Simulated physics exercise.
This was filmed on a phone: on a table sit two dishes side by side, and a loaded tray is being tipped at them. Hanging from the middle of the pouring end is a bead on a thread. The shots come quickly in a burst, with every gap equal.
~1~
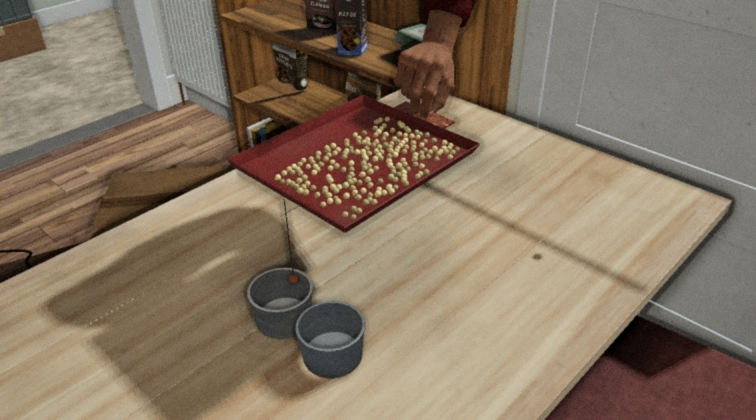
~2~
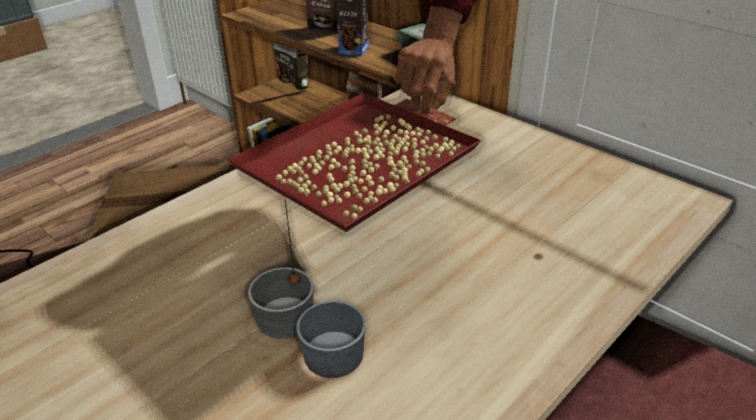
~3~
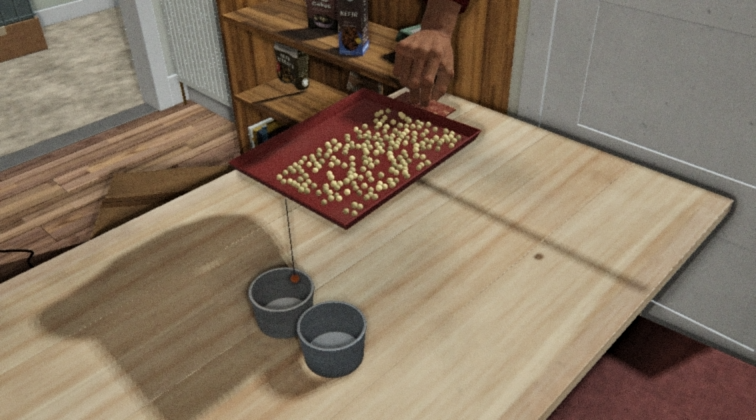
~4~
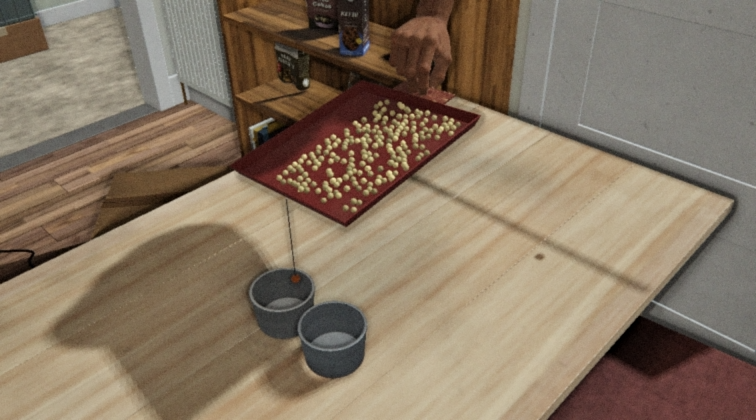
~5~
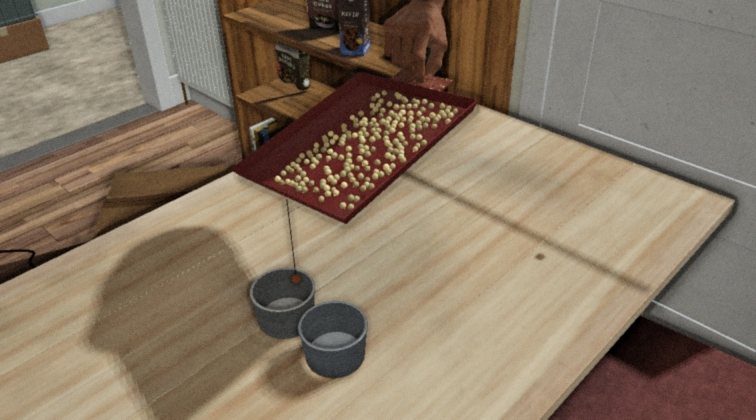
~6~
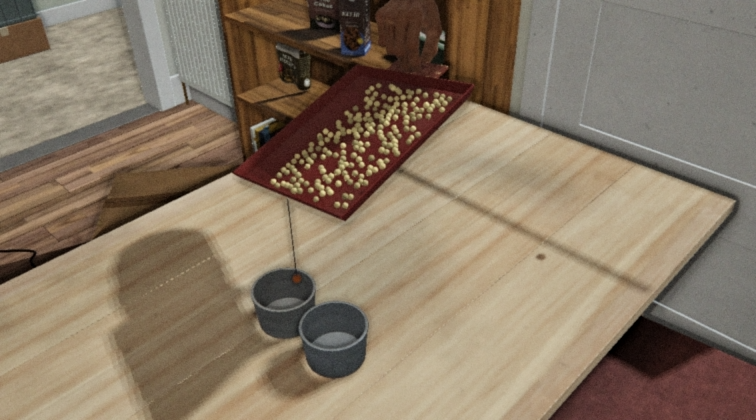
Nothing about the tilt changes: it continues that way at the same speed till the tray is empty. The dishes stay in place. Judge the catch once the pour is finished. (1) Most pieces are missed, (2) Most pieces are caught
1.
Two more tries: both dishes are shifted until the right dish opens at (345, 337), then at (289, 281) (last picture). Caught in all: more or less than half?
First place: Short of half; second place: Beyond half.
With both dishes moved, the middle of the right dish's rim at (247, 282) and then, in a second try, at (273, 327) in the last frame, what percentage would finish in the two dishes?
First placement: 50 per cent; second placement: 10 per cent.
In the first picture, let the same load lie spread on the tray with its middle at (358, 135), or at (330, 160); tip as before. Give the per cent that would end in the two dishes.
Estimate: 0 % first, 10 % second.
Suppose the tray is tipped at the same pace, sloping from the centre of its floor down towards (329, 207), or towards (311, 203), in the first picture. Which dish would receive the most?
Result of try 1 is the right side, of try 2 the right side.
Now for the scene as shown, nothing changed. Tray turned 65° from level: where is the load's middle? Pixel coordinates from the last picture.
Somewhere about pixel (241, 234).
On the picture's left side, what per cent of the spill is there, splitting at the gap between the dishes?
About 90 per cent.
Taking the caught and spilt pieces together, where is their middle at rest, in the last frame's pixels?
Close to (215, 287) in the last picture.
Soon, tray tipped steeply; about a third on the tray; a stray few in the left dish; about a third outside both; about a third in the air.
A while on, tray tipped past a quarter turn; a stray few in the left dish; nearly all outside both; a stray few in the air.
Towards the end, tray tipped past a quarter turn; a stray few in the left dish; nearly all outside both.
Finally, tray tipped past a quarter turn; none in the right dish; a stray few in the left dish; nearly all outside both.
